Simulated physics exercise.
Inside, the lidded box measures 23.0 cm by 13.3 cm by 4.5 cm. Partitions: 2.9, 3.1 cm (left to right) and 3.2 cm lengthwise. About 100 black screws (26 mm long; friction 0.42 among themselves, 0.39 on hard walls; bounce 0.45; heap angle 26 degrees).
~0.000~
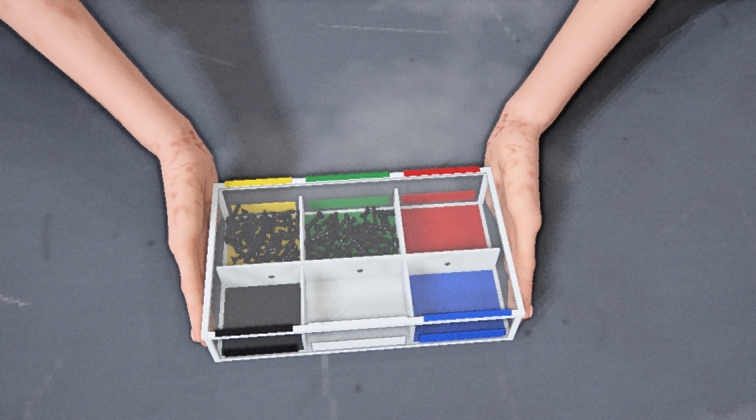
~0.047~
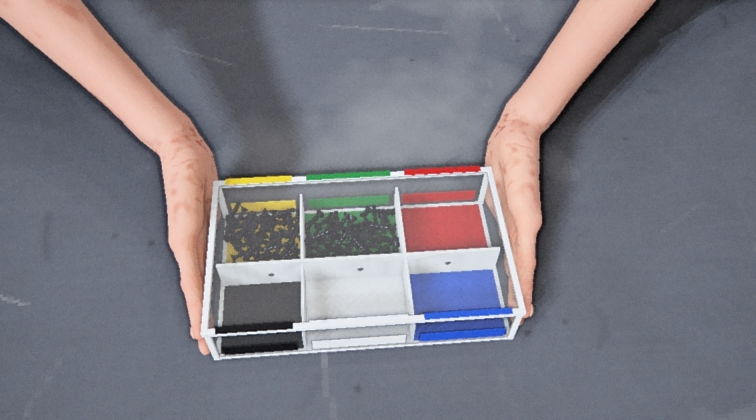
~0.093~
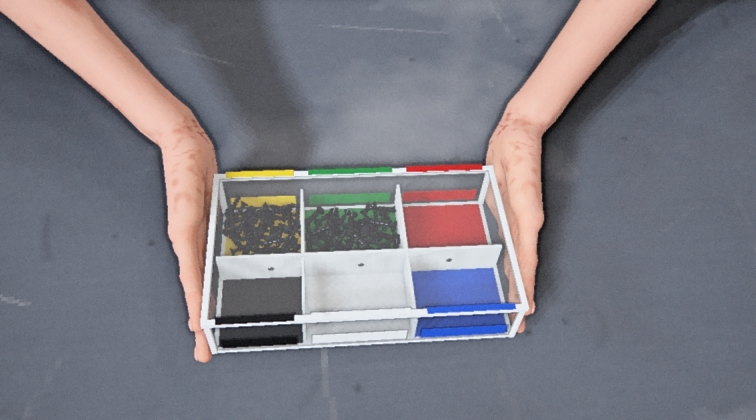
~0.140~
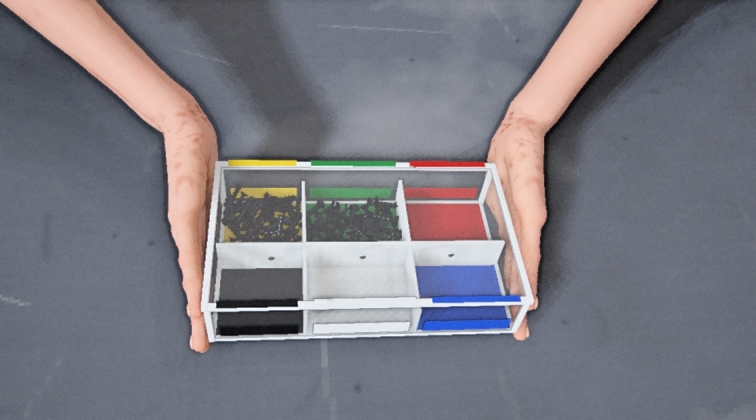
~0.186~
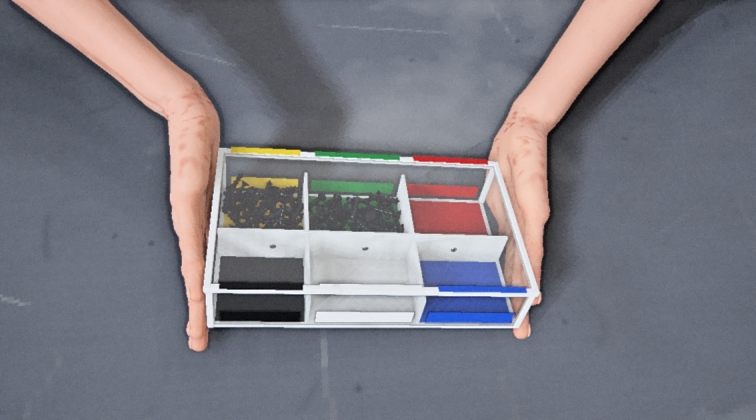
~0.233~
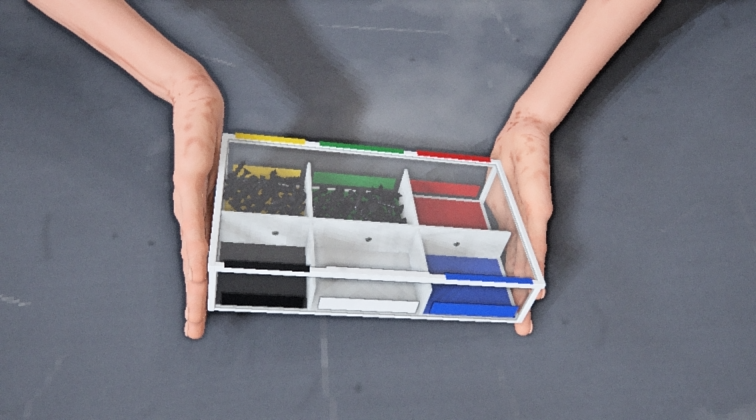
The video shows two hands holding a clear-lidded box with six coloured compartments, small dark pieces lying in the yellow and green ones. The hands gradually tilt the box, its near edge rising, while the pieces remain in those compartments.
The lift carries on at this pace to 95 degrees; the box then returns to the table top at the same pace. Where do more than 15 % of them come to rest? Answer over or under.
Red under, blue under, green over, yellow over, white under, black under.
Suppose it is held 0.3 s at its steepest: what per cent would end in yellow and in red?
Yellow 45; red 0.
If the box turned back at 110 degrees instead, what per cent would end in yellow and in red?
In that case yellow 40, red 0.
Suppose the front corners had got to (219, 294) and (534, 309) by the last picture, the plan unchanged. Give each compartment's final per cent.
Red 5, blue 0, green 55, yellow 35, white 0, black 0.
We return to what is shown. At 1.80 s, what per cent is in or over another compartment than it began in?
Roughly 10 per cent.
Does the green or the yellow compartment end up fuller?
The green one has more.
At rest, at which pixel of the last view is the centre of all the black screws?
Around (338, 228).
Then, at 1.17 s, tilt 95 degrees; green 55 %, yellow 45 %.
Then, at 1.80 s, tilt 42 degrees; green 55 %, yellow 40 %.
After 2.47 s, tilt 0 degrees; green 55 %, yellow 40 %.
In the end, at 2.8 s, red 0 %, blue 0 %, green 55 %, yellow 40 %, white 0 %, black 0 %.
